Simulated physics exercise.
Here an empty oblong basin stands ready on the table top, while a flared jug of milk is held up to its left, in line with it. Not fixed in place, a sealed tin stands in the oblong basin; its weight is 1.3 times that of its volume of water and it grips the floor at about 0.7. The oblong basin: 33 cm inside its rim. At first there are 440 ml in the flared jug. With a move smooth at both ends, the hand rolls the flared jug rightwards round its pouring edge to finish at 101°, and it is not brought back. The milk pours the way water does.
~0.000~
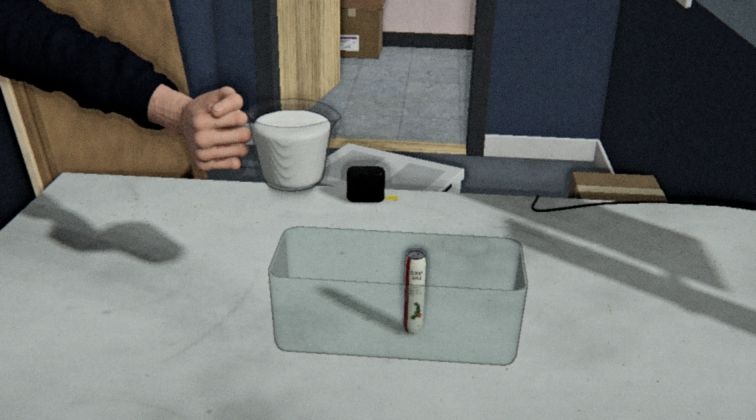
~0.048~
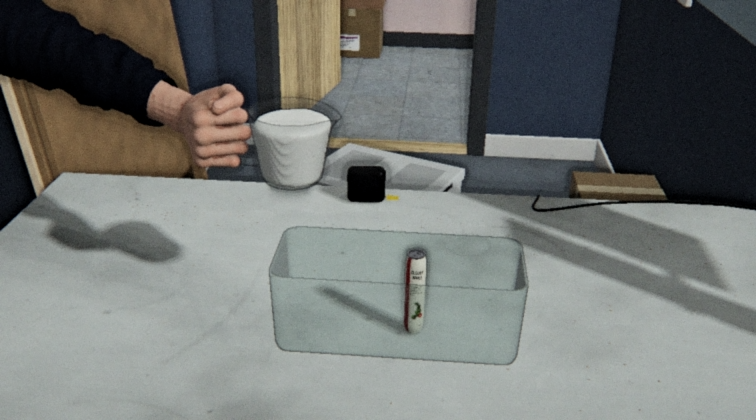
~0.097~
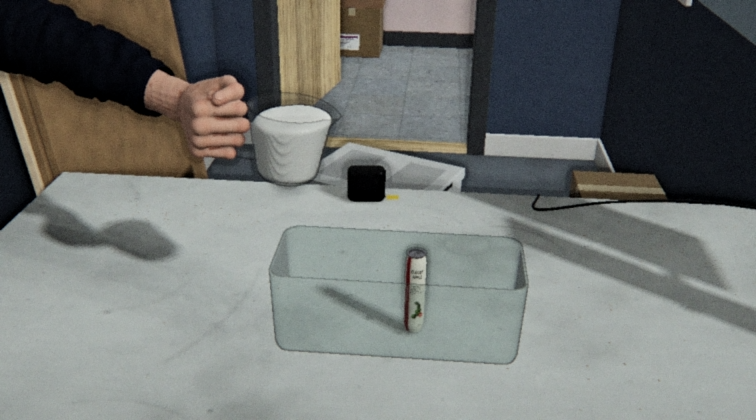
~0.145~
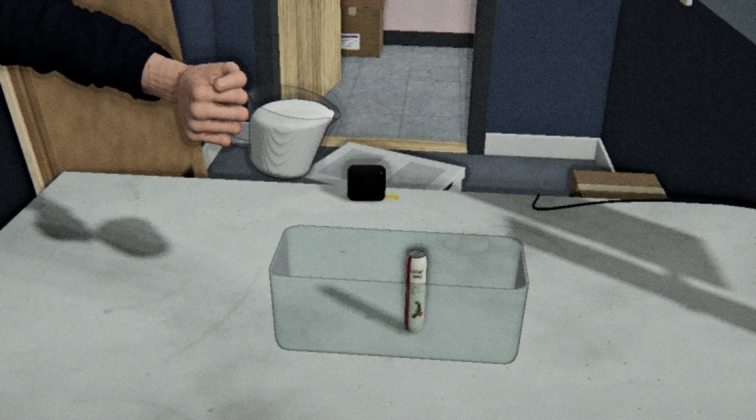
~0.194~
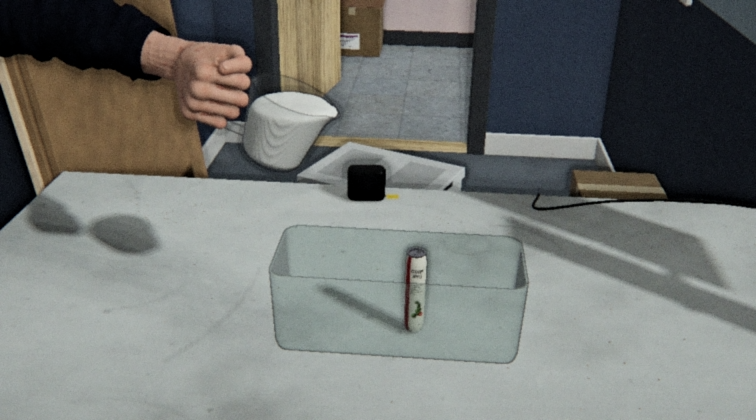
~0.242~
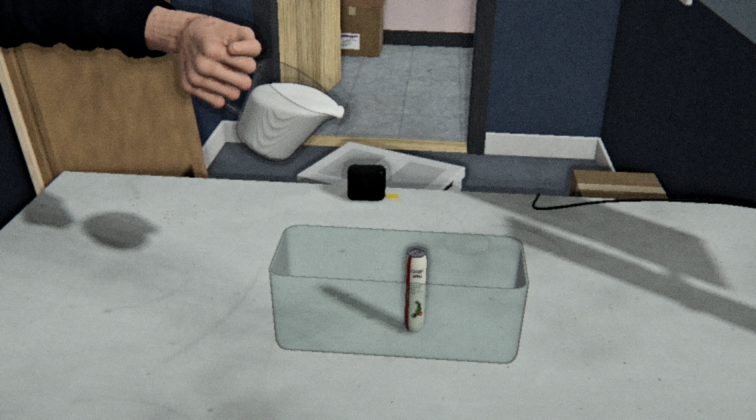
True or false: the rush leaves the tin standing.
True.
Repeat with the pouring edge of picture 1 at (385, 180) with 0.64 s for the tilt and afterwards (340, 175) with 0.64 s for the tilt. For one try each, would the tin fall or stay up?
First it stays on its base; then it tips over.
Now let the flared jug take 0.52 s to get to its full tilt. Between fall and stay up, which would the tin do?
Then it stays up.
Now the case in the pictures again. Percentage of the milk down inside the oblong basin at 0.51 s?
At that time the basin holds about 4 per cent of the liquid.
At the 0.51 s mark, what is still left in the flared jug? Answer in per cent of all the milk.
Around 52 in a hundred.
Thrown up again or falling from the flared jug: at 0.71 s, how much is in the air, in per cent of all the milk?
Something like 42 per cent is in the air then.
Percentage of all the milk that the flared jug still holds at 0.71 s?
Close to 5 percent of the total.
Then, 0.51 s in, the tilt is 91° and 51 per cent is still to pour; the tin stands where it began.
Then, 0.71 s in, the tilt is 101° and 5 per cent is still to pour; the tin stands where it began.
Then, 0.92 s in, the tilt is 101° and 0 per cent is still to pour; the tin stands where it began.
Then, 1.14 s in, the tilt is 101° and 0 per cent is still to pour; the tin stands where it began.
Finally, the tin stands where it began.
